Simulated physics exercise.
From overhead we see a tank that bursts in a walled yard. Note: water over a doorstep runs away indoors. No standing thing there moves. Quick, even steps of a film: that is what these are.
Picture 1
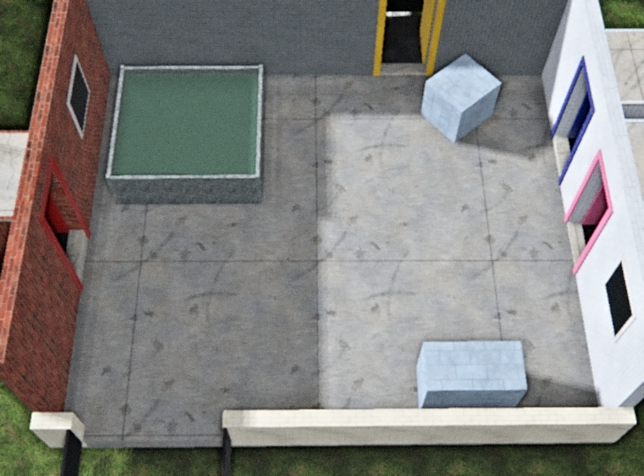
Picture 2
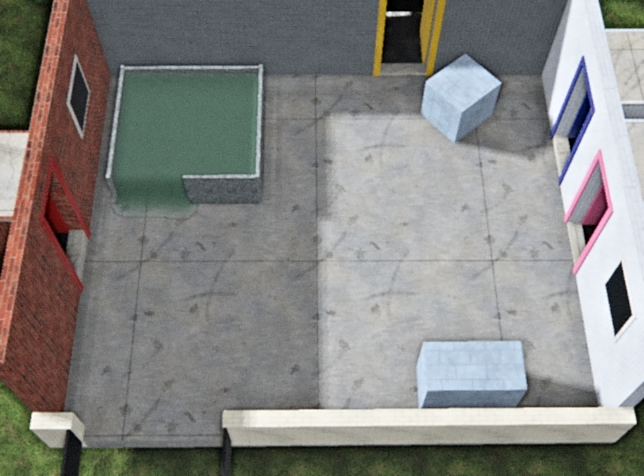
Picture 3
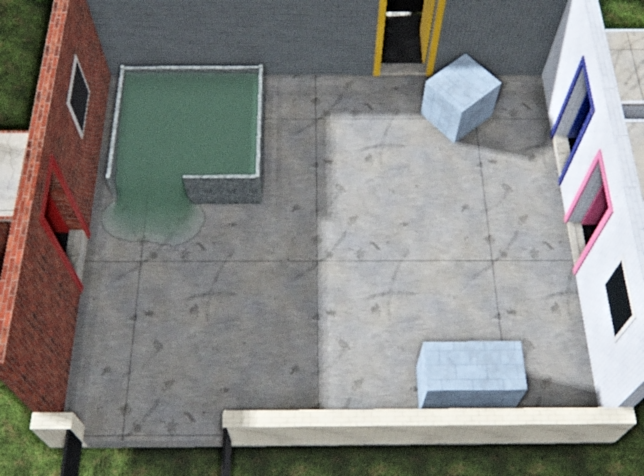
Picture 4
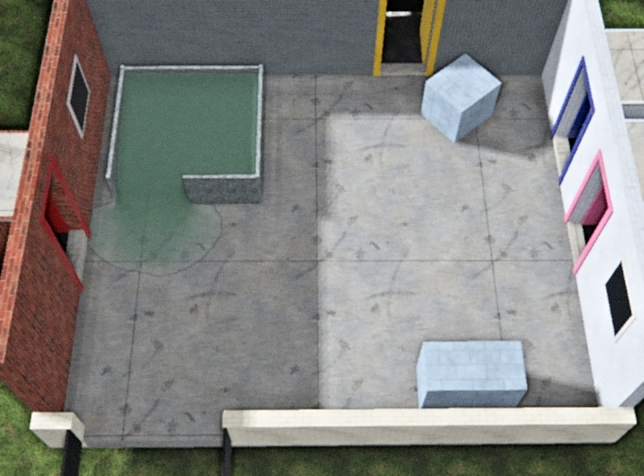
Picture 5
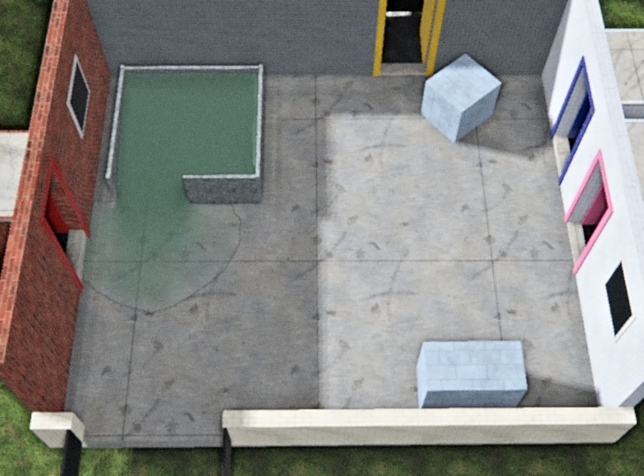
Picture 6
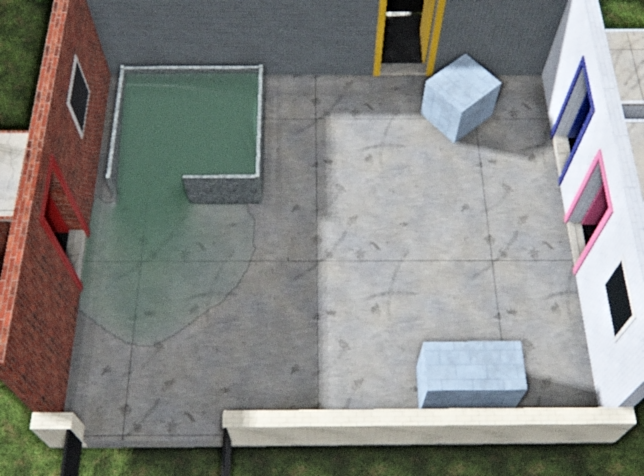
Green water pouring through a gap in a tank's front wall and spreading across the grey floor of a walled yard.
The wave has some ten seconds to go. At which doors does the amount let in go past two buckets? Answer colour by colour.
Door by door: The red door stays at two or fewer; the pink door stays at two or fewer; the yellow door stays at two or fewer; the blue door stays at two or fewer.
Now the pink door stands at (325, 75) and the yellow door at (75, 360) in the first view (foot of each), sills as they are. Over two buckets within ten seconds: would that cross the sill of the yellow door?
Result - yellow: Crosses the limit.
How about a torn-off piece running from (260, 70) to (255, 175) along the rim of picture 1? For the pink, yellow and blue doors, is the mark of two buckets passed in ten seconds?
Pink exceeds the limit, yellow exceeds the limit, blue exceeds the limit.
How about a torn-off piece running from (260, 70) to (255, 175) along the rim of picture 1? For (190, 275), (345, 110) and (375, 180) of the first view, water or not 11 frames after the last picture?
Log: Point 1 unreached; point 2 inundated; point 3 inundated.
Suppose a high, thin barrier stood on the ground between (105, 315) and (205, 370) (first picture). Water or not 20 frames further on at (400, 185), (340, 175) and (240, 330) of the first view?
Taking the three spots in turn, they are unwetted, unwetted and inundated.
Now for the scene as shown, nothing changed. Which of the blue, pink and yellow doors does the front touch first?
The pink-painted one is the one.
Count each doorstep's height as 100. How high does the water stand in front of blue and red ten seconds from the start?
Approx. 30 % then 20 %.
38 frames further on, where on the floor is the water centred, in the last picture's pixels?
Centre of the water: Near (211, 225).
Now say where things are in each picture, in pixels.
In the first frame, the open tank at (188, 123) is whole and still.
In the second frame, the front is at (192, 210), out from the gap at (153, 194).
In the third frame, water pours out at (153, 194) and has run to (187, 237).
In the fourth frame, the front is at (163, 272), out from the gap at (153, 195).
In the fifth frame, the front is at (156, 307), out from the gap at (153, 195).
In the sixth frame, the front is at (149, 341), out from the gap at (153, 195).
A moment on, water covers 25 % of the floor; the red door wet at the sill, nothing in, the pink door not reached, the yellow door not reached, the blue door not reached.
Next, water covers 25 % of the floor; the red door under two buckets in, the pink door not reached, the yellow door not reached, the blue door not reached.
Then, water covers 35 % of the floor; the red door under two buckets in, the pink door not reached, the yellow door not reached, the blue door not reached.
Later, water covers 45 % of the floor; the red door under two buckets in, the pink door not reached, the yellow door not reached, the blue door not reached.
In the end, water covers 70 % of the floor; the red door under two buckets in, the pink door wet at the sill, nothing in, the yellow door not reached, the blue door wet at the sill, nothing in.
